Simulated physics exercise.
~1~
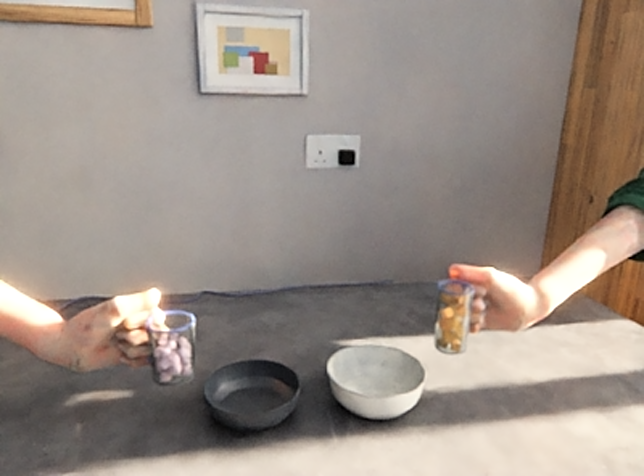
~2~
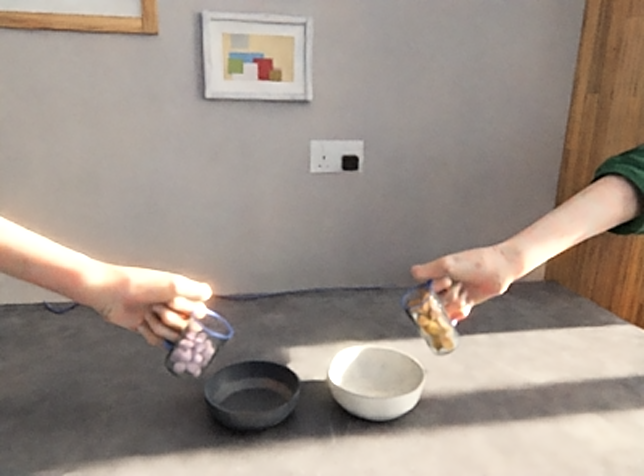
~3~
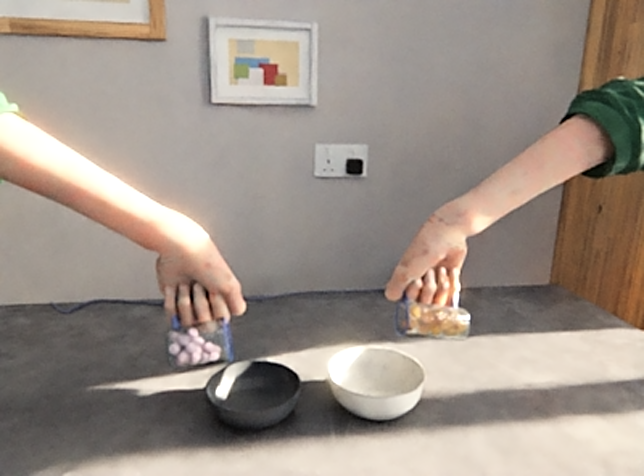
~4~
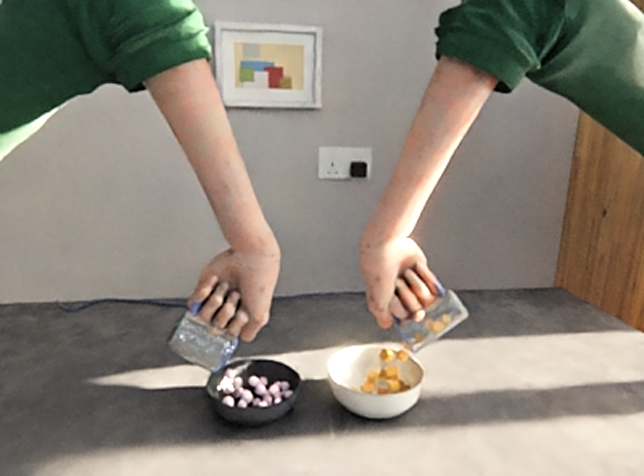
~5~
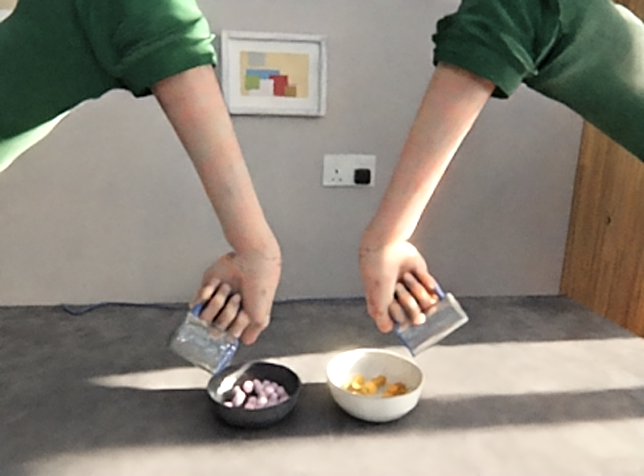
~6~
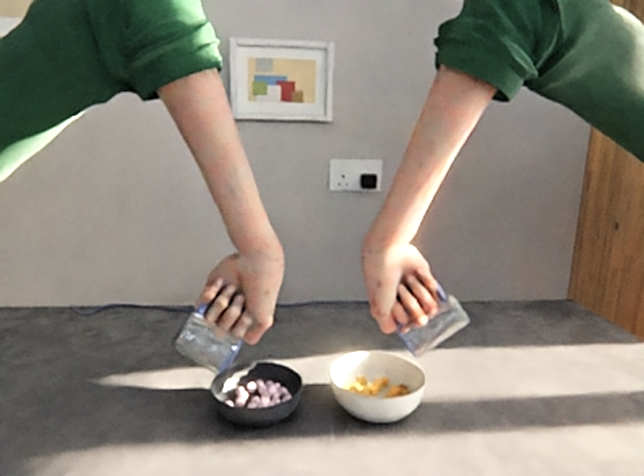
Two hands tip clear cups, pouring purple and orange pieces into separate bowls below.
